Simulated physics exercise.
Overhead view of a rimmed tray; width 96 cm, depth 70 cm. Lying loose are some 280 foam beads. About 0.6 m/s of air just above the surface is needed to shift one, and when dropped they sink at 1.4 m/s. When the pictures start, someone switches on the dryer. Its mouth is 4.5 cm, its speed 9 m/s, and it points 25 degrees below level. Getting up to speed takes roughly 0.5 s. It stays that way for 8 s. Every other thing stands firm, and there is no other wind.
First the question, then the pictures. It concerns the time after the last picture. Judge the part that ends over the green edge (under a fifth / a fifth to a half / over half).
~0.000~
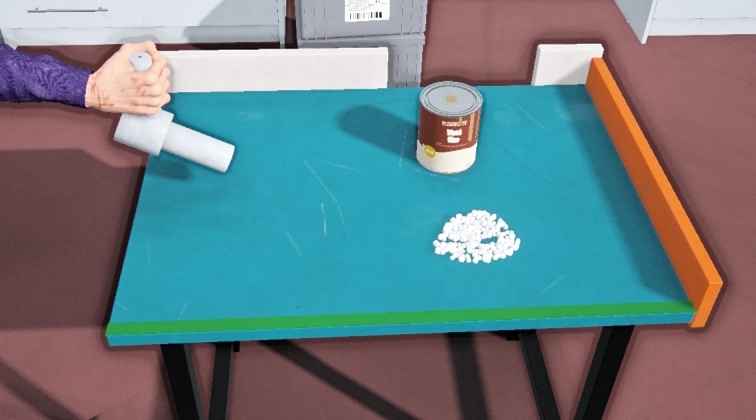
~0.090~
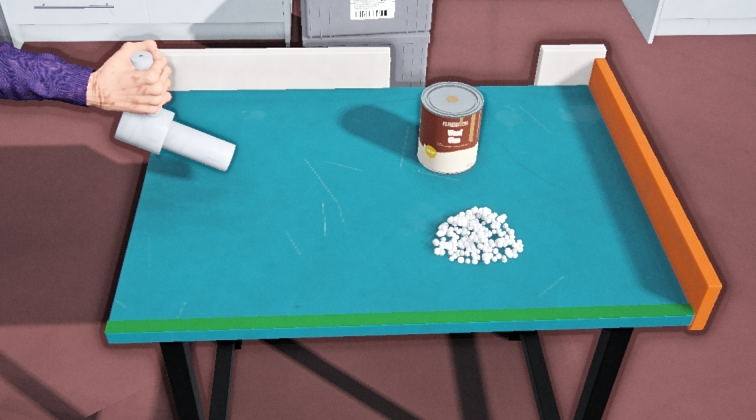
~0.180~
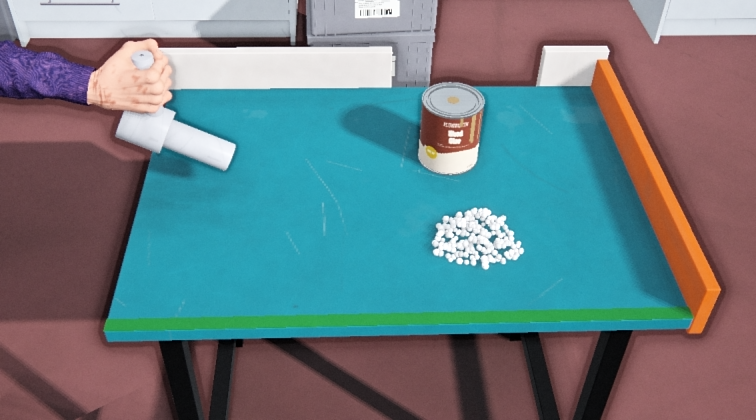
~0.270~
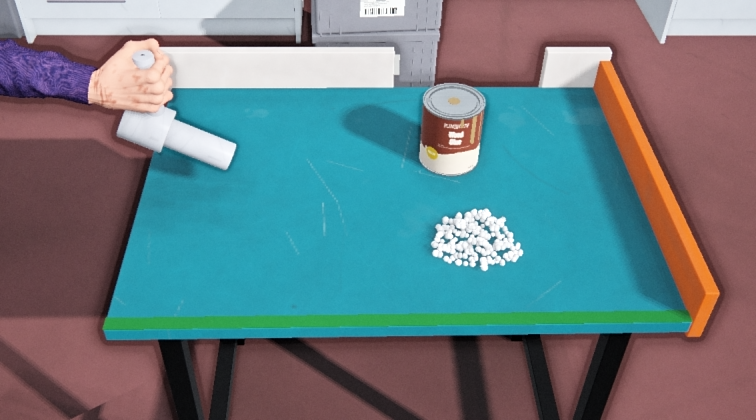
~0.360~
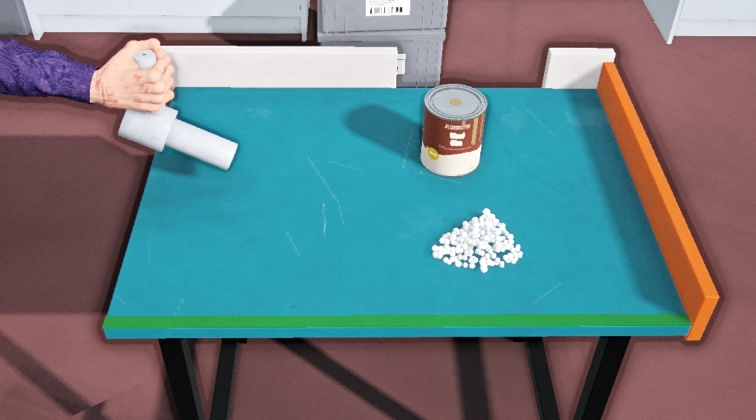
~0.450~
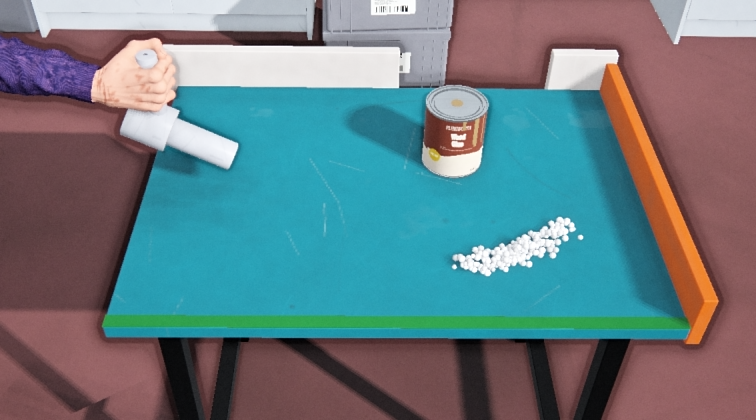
Over the green edge by that time: A majority.
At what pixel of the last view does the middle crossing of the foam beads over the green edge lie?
I'd put my finger close to (606, 329).
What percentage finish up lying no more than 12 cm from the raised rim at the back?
About 0 %.
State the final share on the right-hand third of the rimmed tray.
Something close to 0 % ends up there.
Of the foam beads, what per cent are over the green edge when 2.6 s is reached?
I'd put it close to 100 per cent.
After 1.6 s, 0 % are on the move or not yet settled, 100 % are over the green edge.
After 2.6 s, 0 % are on the move or not yet settled, 100 % are over the green edge.
After 4.4 s, 0 % are on the move or not yet settled, 100 % are over the green edge.
After 8.0 s, at the end, 100 % are over the green edge.
